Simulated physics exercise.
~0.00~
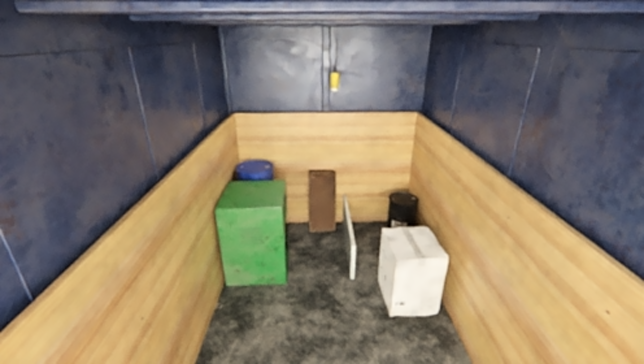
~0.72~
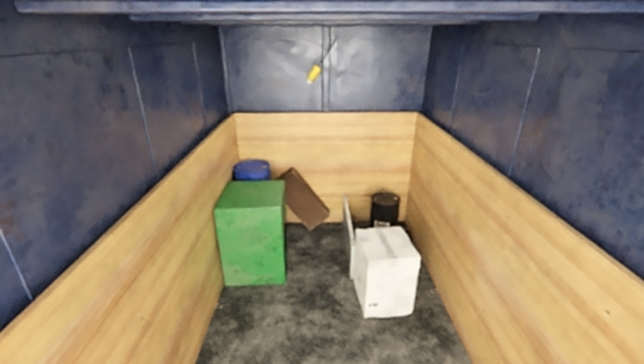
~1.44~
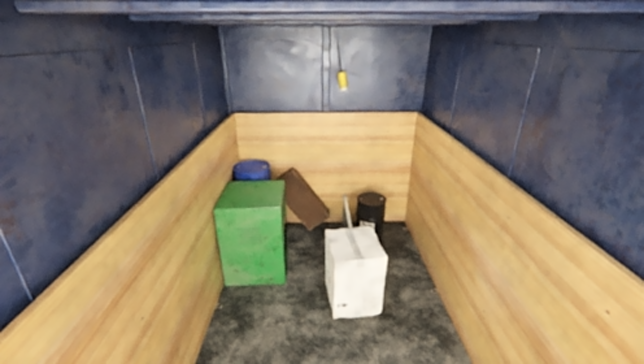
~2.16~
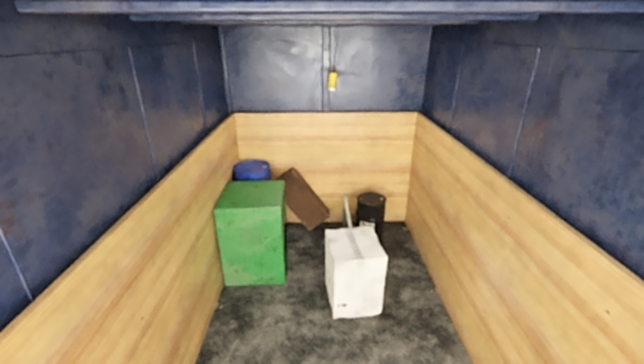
A white box slides across the dark floor of a van's load bay, seen from the rear towards the bulkhead, with blue metal above pale wooden boards. A green box-shaped appliance and a blue drum stand at the left, a brown box and a thin white panel near the middle, and a black drum at the back right. The white box and black drum shift left as the brown box tips left and the yellow lamp swings. The white box slides farther left, then everything settles, the brown box leaning beside the unmoved green appliance.
